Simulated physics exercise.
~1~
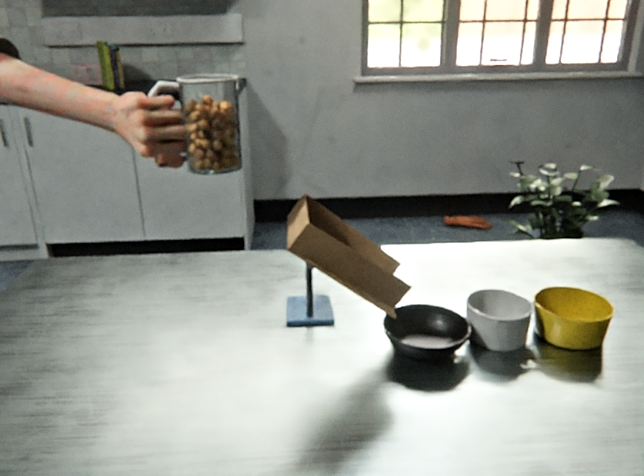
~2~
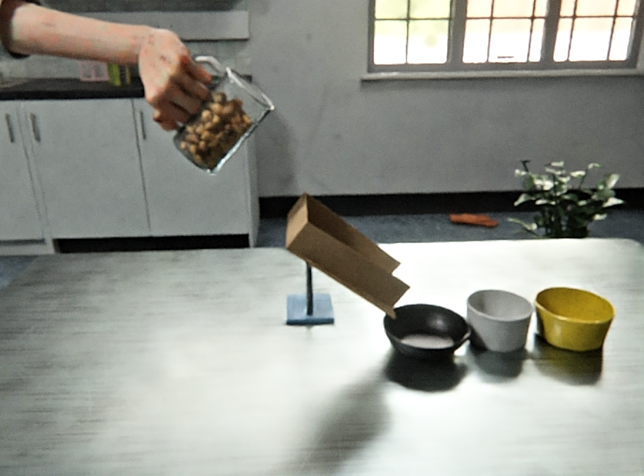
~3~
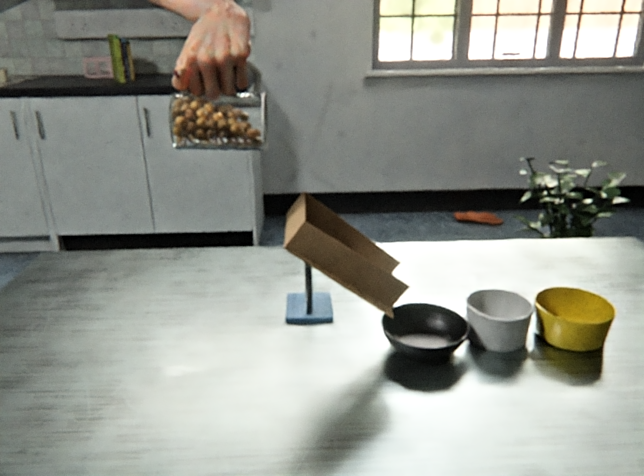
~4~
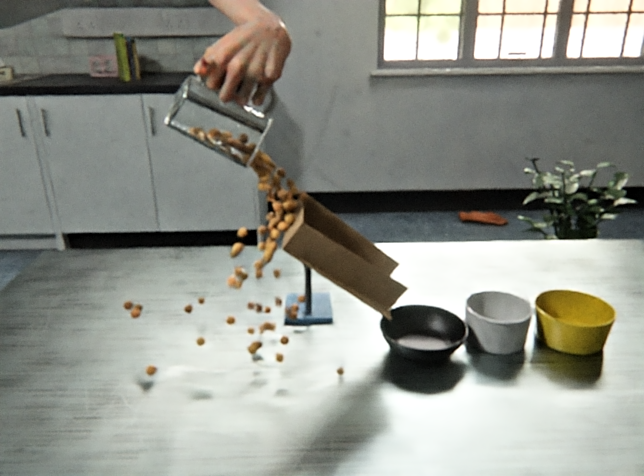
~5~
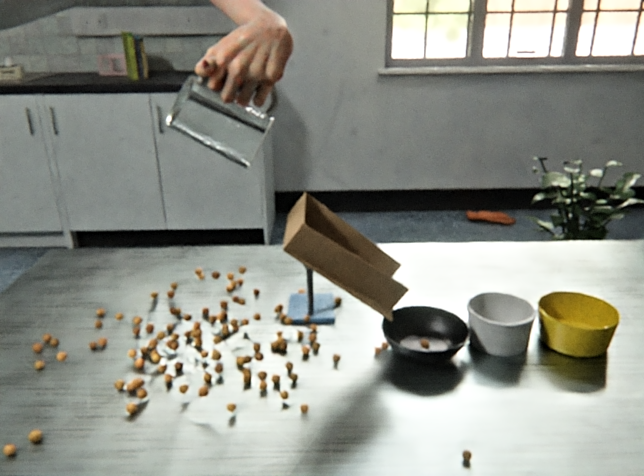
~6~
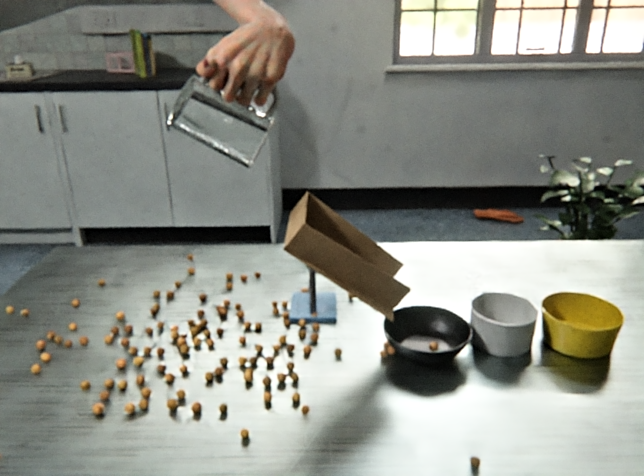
A hand tips a clear jug of wooden beads, which miss the bowls and scatter.
